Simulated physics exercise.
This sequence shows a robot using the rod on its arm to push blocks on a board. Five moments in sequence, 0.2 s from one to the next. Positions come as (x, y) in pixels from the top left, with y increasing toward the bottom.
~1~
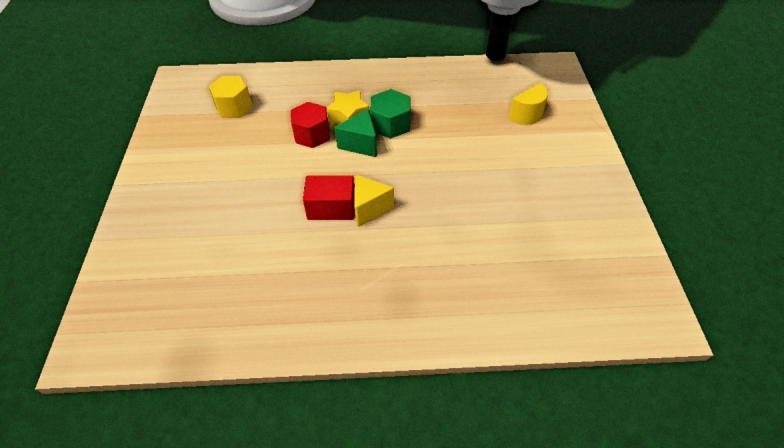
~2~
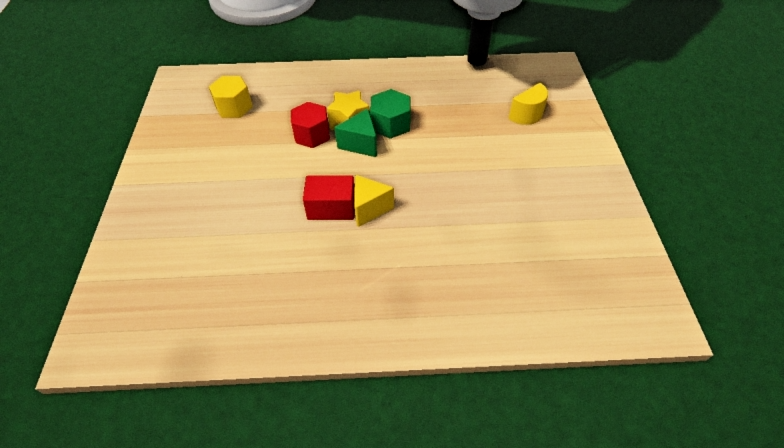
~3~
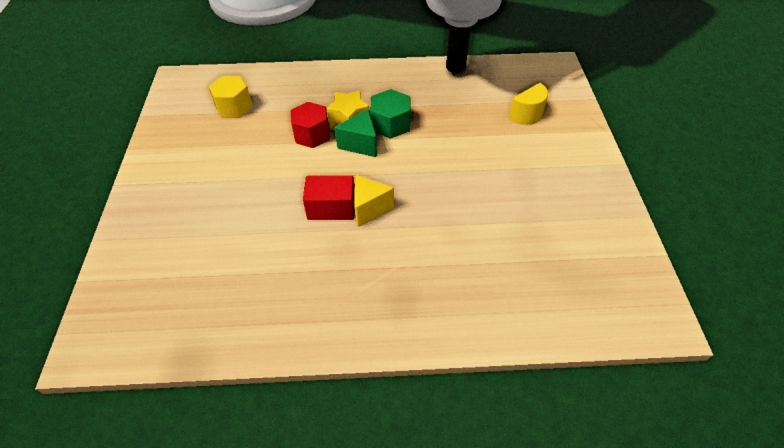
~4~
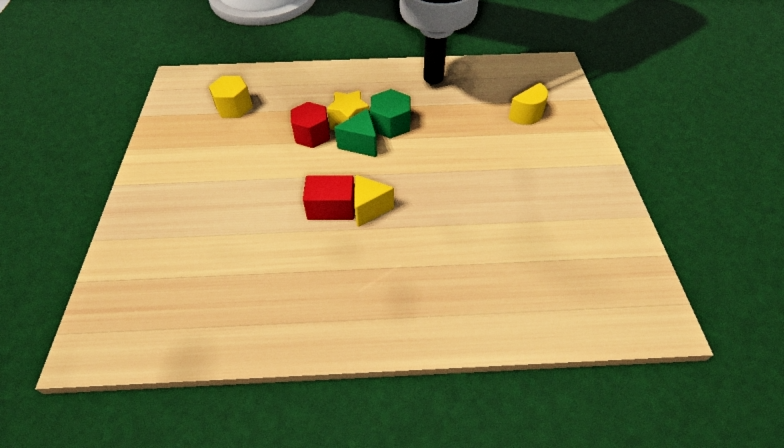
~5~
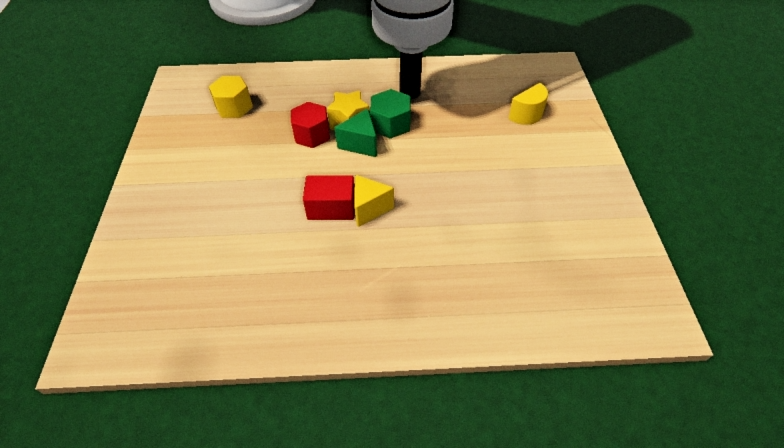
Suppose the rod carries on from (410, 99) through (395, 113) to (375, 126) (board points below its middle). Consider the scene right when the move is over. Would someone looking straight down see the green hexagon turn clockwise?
No, that is not how it ends up.
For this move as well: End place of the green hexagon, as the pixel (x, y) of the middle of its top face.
It comes to (374, 126).
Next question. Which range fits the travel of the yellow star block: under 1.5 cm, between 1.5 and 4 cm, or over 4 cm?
Displacement: Within 1.5 cm.
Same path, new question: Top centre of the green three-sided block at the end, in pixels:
The middle of its upper face should be somewhere near (343, 138).
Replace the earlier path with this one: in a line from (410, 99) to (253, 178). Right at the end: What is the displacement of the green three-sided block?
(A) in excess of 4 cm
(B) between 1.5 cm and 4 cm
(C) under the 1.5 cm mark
Choice B: Between 1.5 cm and 4 cm.
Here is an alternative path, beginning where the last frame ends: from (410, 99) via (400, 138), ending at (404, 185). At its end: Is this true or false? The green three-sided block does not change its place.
This is false.
On the path given first. Halfway along, rod (395, 107); yellow star block (345, 103), turned 15° clockwise; green three-sided block (355, 127); green hexagon (385, 111).
At the end, rod (375, 120); red hexagon in place; yellow star block (343, 105), turned 35° clockwise; green three-sided block (343, 138), turned 20° anticlockwise; green hexagon (374, 126), turned 35° anticlockwise.
